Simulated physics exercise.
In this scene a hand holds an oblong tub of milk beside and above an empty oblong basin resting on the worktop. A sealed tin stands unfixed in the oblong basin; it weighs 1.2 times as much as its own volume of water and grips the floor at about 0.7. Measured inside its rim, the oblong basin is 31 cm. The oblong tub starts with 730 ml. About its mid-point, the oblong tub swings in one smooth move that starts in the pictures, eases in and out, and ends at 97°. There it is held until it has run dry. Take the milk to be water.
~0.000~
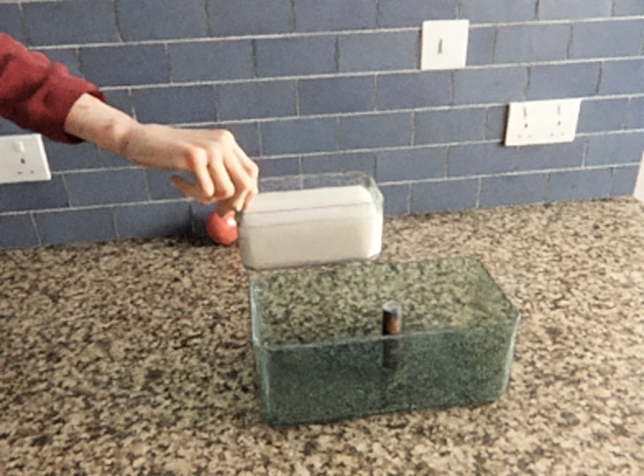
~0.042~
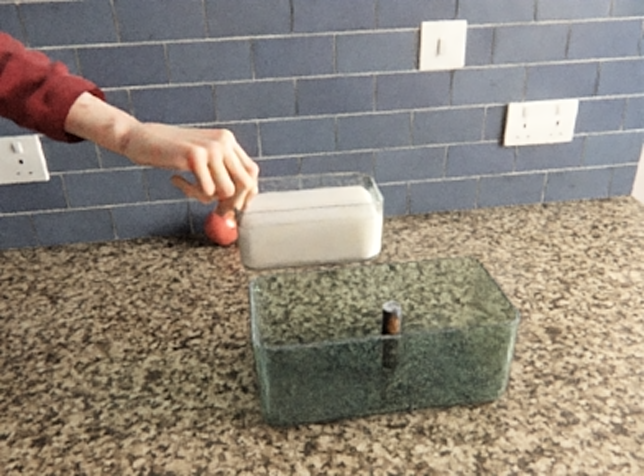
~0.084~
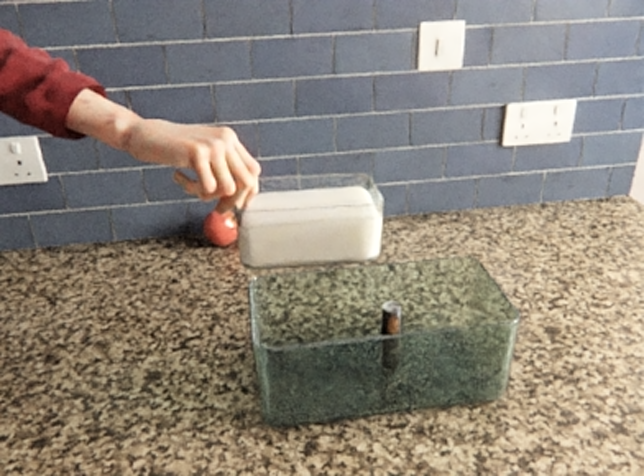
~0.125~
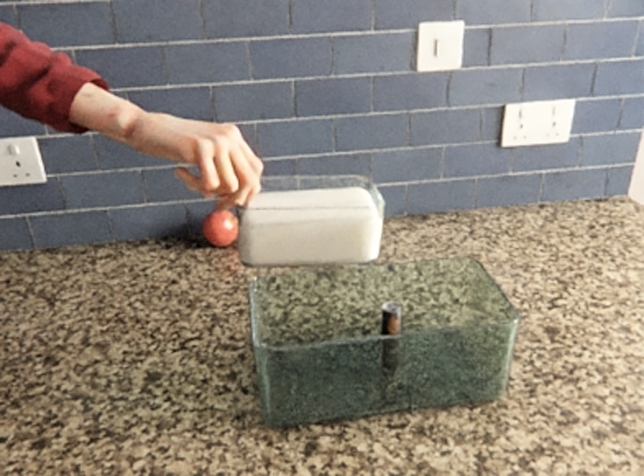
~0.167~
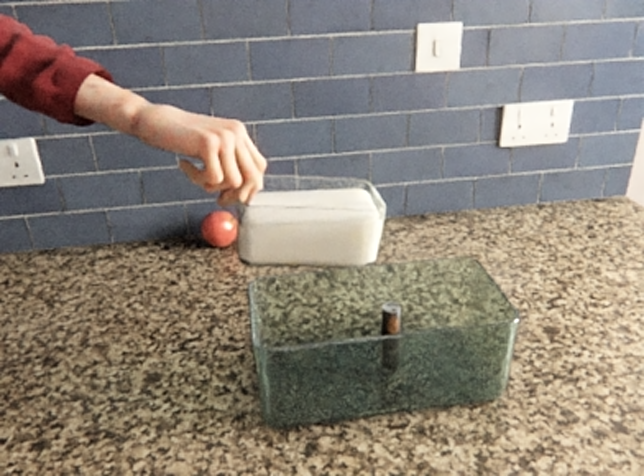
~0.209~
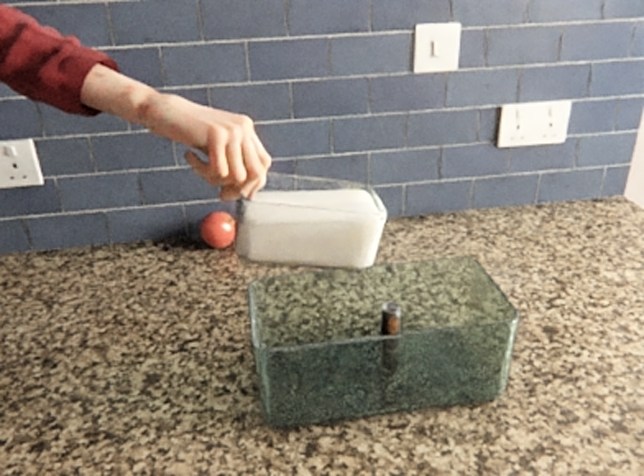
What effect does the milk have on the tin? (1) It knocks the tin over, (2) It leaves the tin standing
2, it leaves the tin standing.
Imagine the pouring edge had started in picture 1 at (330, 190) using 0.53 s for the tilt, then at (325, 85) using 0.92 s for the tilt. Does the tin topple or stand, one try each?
In the first try it comes down; in the second it remains standing.
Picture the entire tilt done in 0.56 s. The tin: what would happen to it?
The tin stays balanced.
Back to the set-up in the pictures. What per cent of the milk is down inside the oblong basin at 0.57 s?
Roughly 18 percent.
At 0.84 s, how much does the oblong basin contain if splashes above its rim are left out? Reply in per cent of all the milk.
Some 84 per cent.
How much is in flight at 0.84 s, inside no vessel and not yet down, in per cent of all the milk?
Something like 4 per cent of the total.
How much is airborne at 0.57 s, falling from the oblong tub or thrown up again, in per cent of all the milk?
Around 34 in a hundred.
After 0.57 s the tilt is 67° and 48 per cent is still to pour; the tin stands where it began.
After 0.84 s the tilt is 95° and 11 per cent is still to pour; the tin stands where it began.
After 1.12 s the tilt is 97° and 2 per cent is still to pour; the tin stands where it began.
After 1.42 s the tilt is 97° and 0 per cent is still to pour; the tin stands where it began.
In the end the tin stands where it began.
